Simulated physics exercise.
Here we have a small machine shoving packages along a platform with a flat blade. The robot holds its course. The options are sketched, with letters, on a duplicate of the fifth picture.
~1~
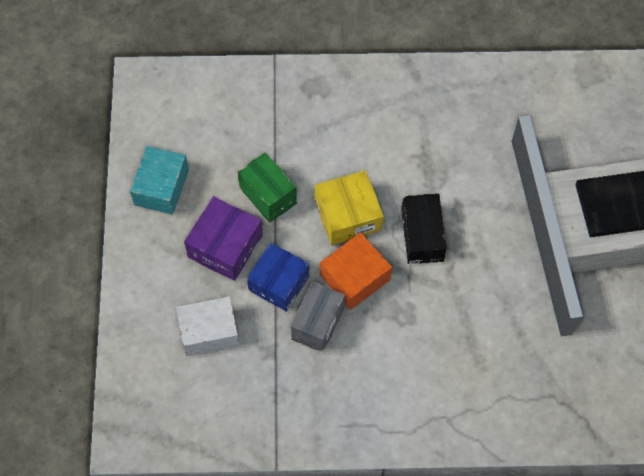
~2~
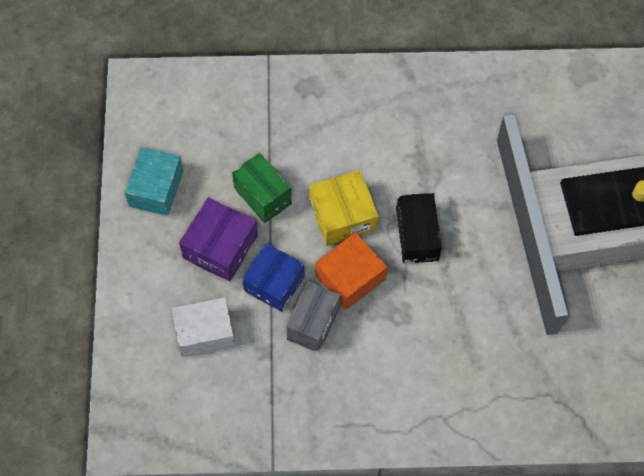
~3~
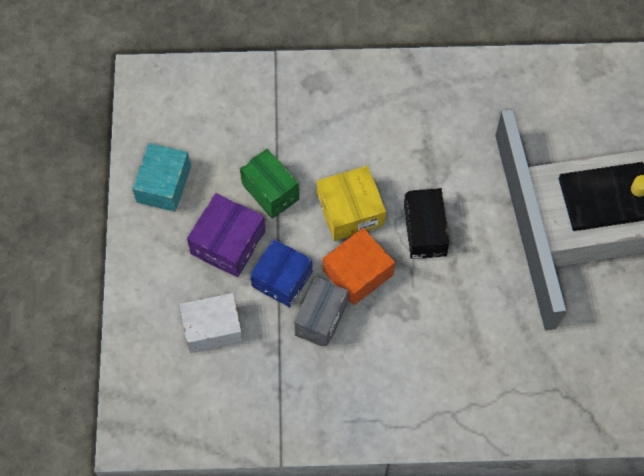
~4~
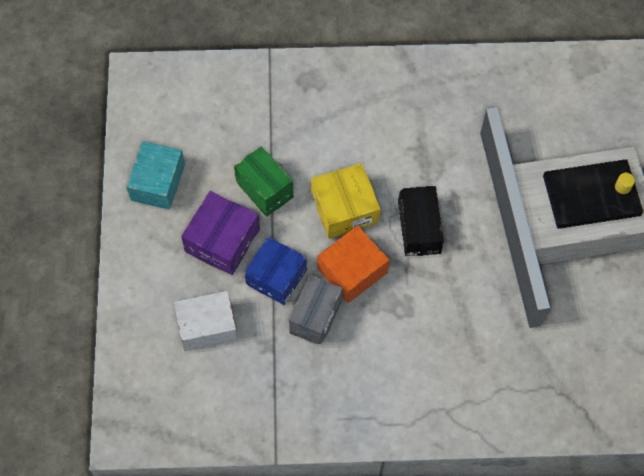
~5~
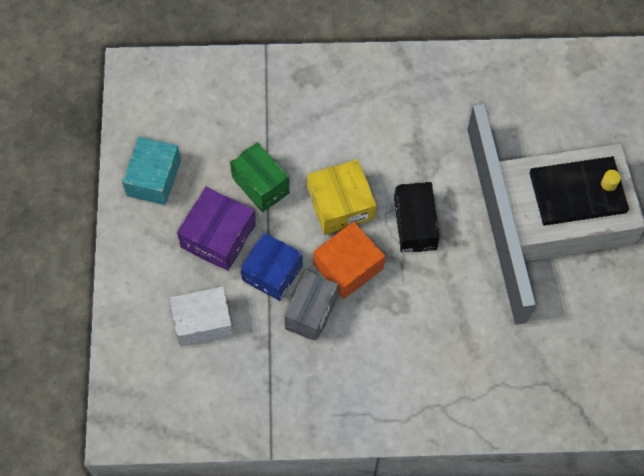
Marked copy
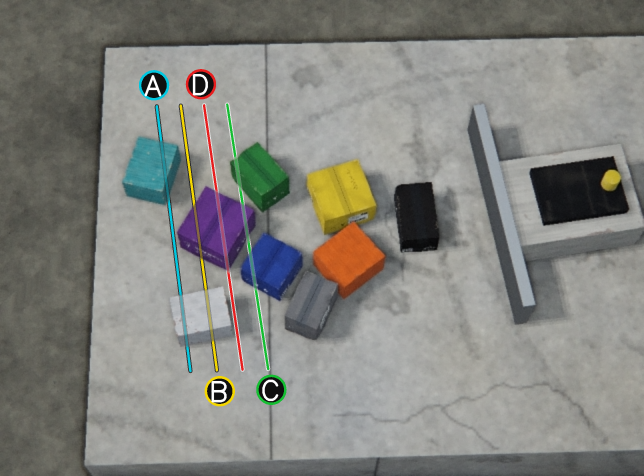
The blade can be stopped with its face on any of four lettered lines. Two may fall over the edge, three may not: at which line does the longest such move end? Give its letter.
Line A.
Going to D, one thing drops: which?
The turquoise crate.
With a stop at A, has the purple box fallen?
Yes.
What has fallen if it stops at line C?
It is the turquoise crate.
On the marked copy, A at (173, 232); B at (198, 232); C at (247, 230); D at (222, 231).
Taking A. A third of the way, robot (455, 194); grey parcel (307, 312); green box (250, 176).
Two thirds of the way, robot (337, 197); turquoise crate (110, 166); purple box (140, 246).
When it is over, robot (244, 199); turquoise crate over the edge; purple box over the edge; two fallen.
As for the rest, B is within the limit but short; C is within the limit but short; D is within the limit but short.
